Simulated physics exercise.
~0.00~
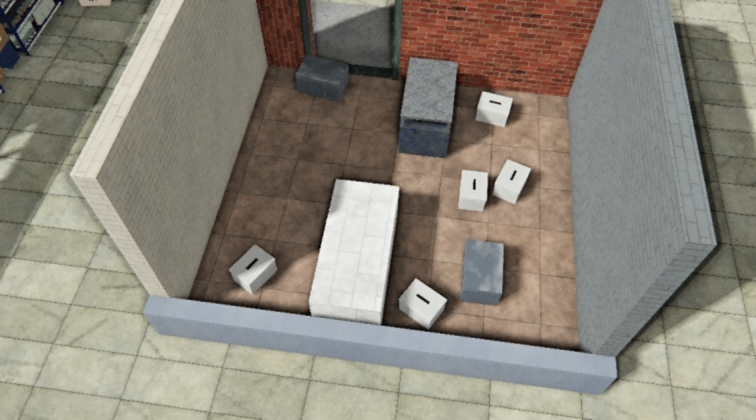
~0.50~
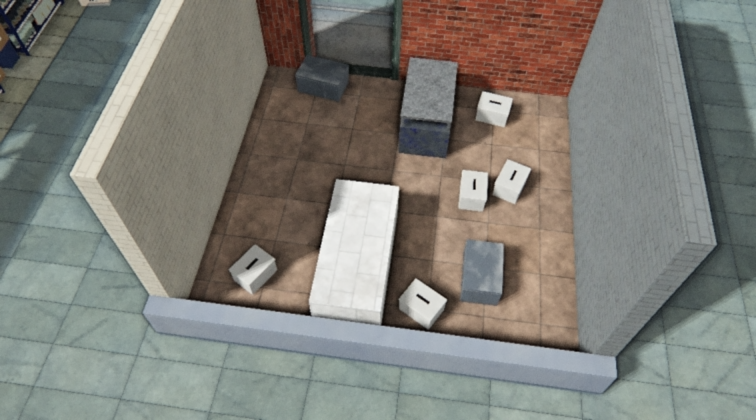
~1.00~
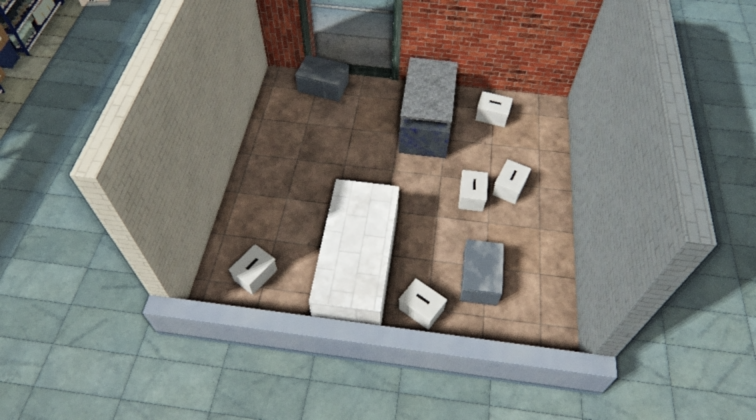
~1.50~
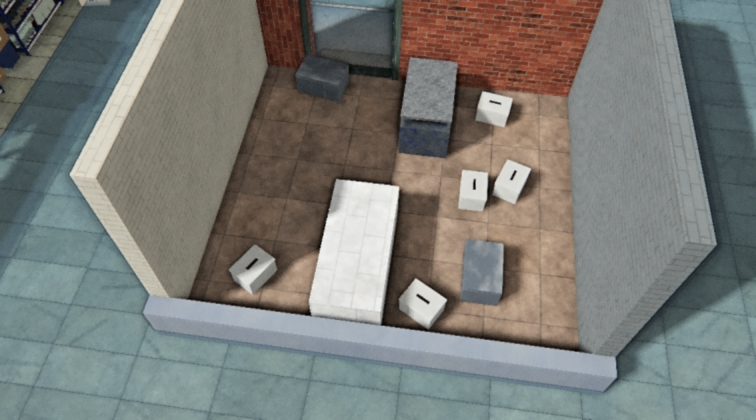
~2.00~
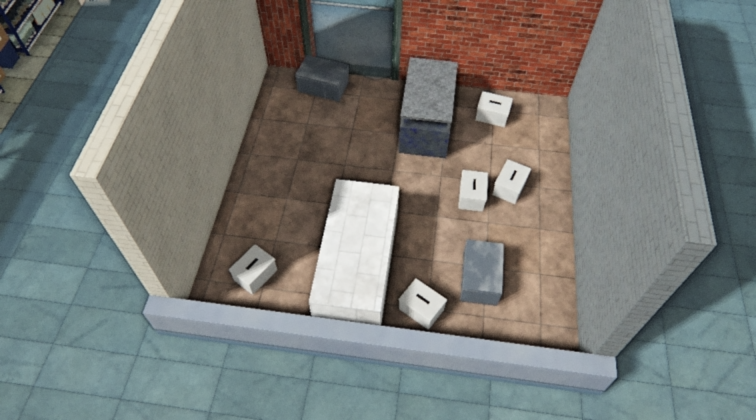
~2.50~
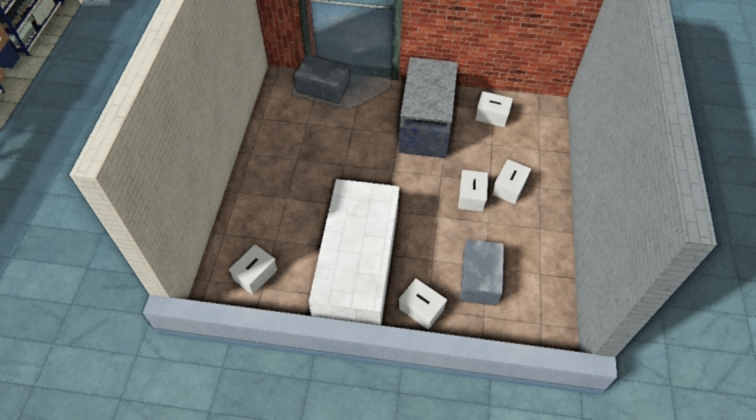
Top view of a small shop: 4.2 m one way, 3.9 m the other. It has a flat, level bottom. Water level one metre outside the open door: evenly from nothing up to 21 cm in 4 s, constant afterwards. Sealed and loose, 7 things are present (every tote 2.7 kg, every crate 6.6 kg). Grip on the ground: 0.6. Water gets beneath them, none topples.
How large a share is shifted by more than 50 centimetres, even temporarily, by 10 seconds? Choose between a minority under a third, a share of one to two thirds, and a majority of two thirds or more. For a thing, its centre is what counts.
A share of one to two thirds.
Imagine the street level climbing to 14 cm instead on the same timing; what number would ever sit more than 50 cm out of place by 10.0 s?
2.
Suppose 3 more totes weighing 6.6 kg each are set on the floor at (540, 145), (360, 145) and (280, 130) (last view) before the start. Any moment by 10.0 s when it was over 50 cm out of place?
For each in turn I get a smaller distance, a greater distance and a greater distance.
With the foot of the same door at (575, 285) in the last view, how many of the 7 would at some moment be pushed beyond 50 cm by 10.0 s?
4.
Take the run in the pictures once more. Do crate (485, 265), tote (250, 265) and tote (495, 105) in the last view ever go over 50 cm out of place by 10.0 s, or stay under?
Result, in order: Stayed within / exceeded / stayed within.
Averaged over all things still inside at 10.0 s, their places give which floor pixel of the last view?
Near (443, 216).
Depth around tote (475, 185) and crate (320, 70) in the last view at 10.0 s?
5 and 16 cm.
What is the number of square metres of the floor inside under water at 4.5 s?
Flooded: Near 5.5 m2.
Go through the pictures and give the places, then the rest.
The first picture shows a crate at (322, 70), on the bottom; a tote at (474, 185) rests on the ground; 0.0 m2 under water; 0 of 7 have shifted.
The second picture shows a crate at (322, 70) rests on the ground; a tote at (474, 185) rests on the ground; water covers 0.0 m2; 0 of 7 have shifted.
The third picture shows a crate at (322, 70) rests on the ground; a tote at (474, 185), on the bottom; 0.0 m2 under water; 0 of 7 have shifted.
The fourth picture shows a crate at (322, 70) rests on the ground; a tote at (474, 185), on the bottom; 0.0 m2 under water; 0 of 7 have shifted.
The fifth picture shows a crate at (322, 70) rests on the ground; a tote at (474, 185) rests on the ground; water covers 0.0 m2; 0 of 7 have shifted.
The sixth picture shows a crate at (322, 70) rests on the ground; a tote at (474, 185) rests on the ground; 0.3 m2 under water; 0 of 7 have shifted.
After 3.5 s 0 of 7 are over 50 cm from their spots; 0 afloat.
After 4.5 s 1 of 7 are over 50 cm from their spots; 1 afloat.
After 7.0 s 1 of 7 are over 50 cm from their spots; 3 afloat.
After 10.0 s 4 of 7 are over 50 cm from their spots, and 4 have been at some point; 6 afloat.
